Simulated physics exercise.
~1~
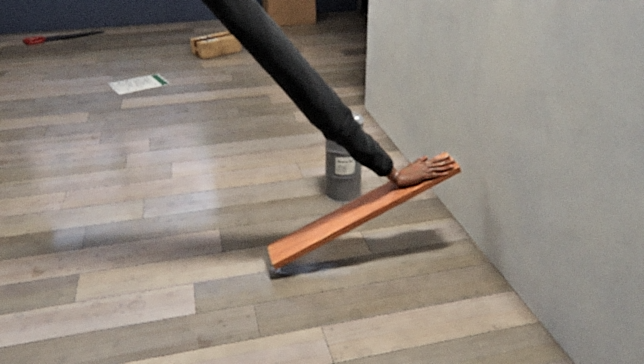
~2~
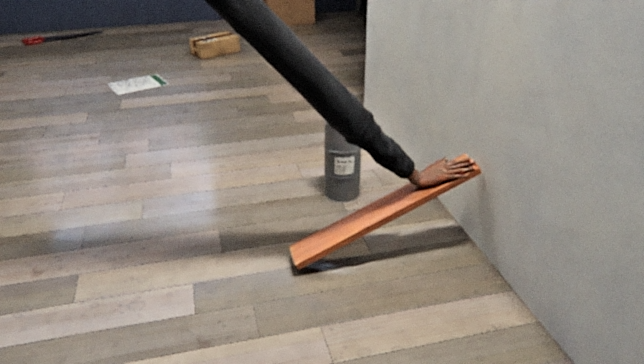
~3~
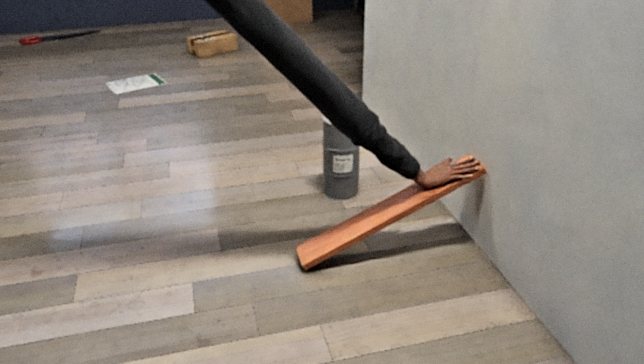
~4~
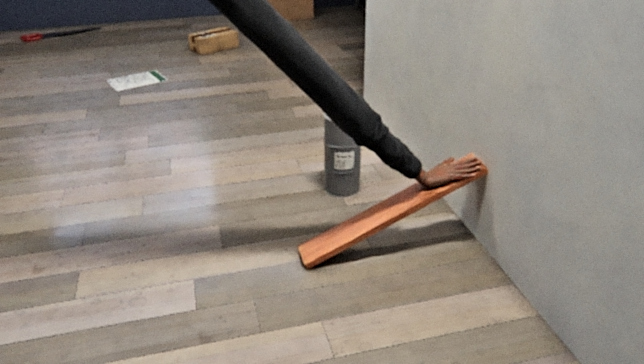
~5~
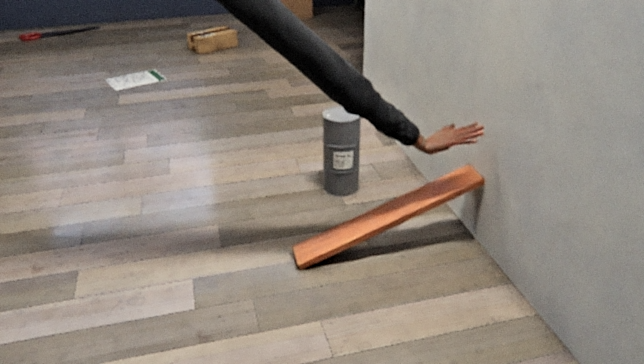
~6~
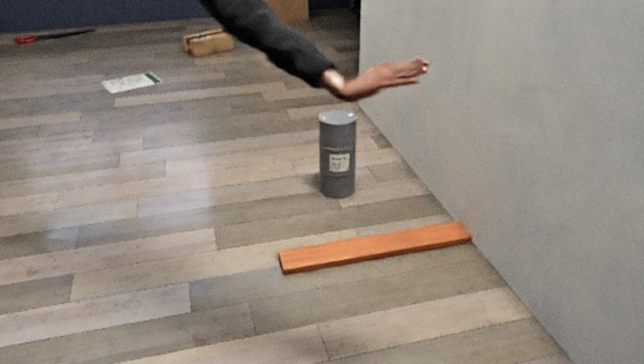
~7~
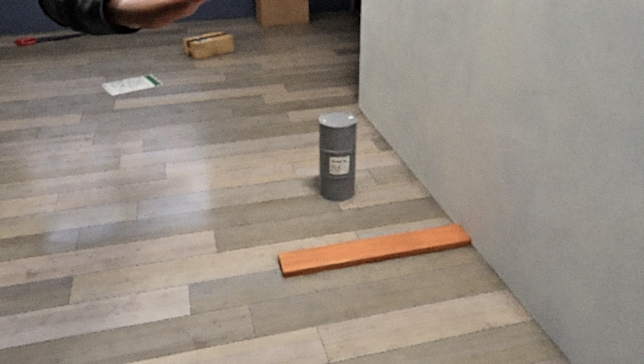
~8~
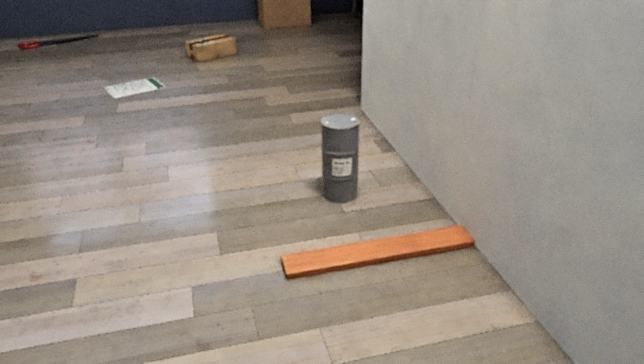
The footage shows a hand moving an orange plank rightward across a wooden floor to lean at a low angle against a pale wall beside a grey canister, then letting go and withdrawing as the plank slides down and ends lying flat on the floor.
